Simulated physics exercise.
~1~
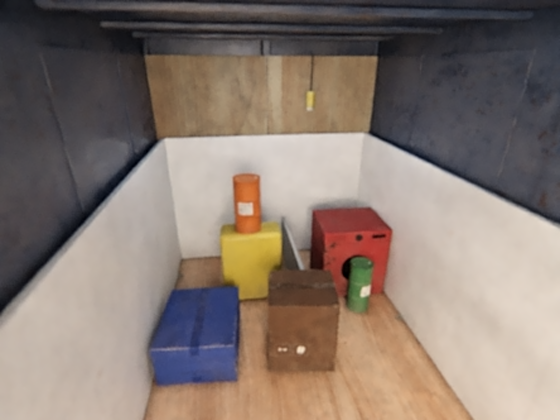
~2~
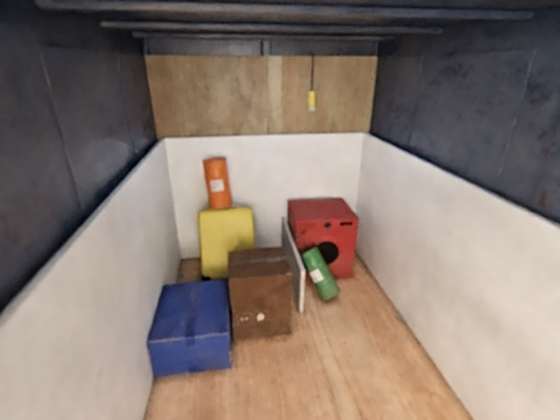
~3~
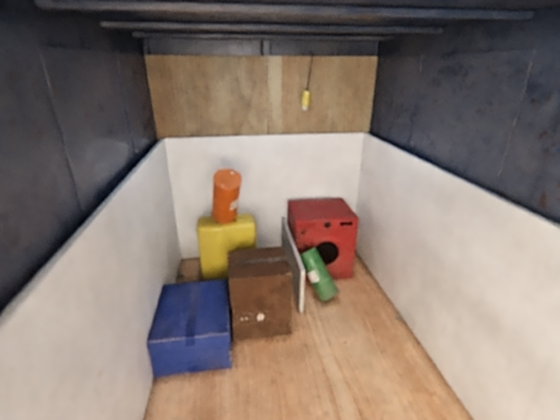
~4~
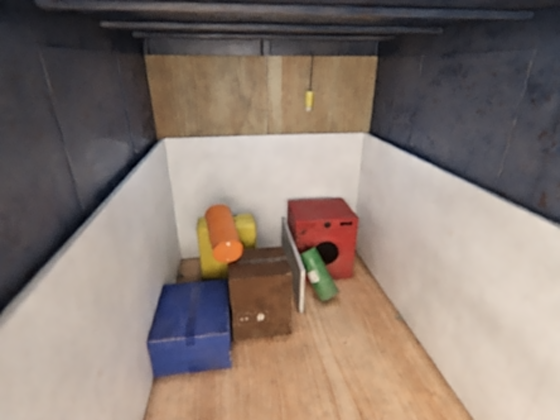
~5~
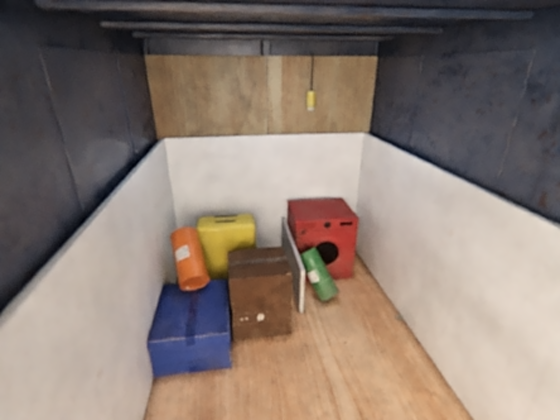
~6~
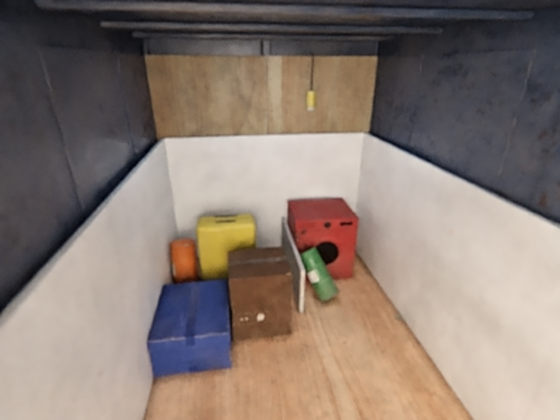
The clip opens on a van's load bay with an orange canister standing on a yellow case, a blue box and a brown box in front, and a red appliance beside a green canister at the right. The load shifts left and towards the cab, the blue box barely moving, while the yellow case tilts and the green canister leans towards the low board. The case settles upright, but the orange canister tips onto its side and drops off to the left. It ends low between the case and the left wall, behind the blue box, with the green canister still leaning.
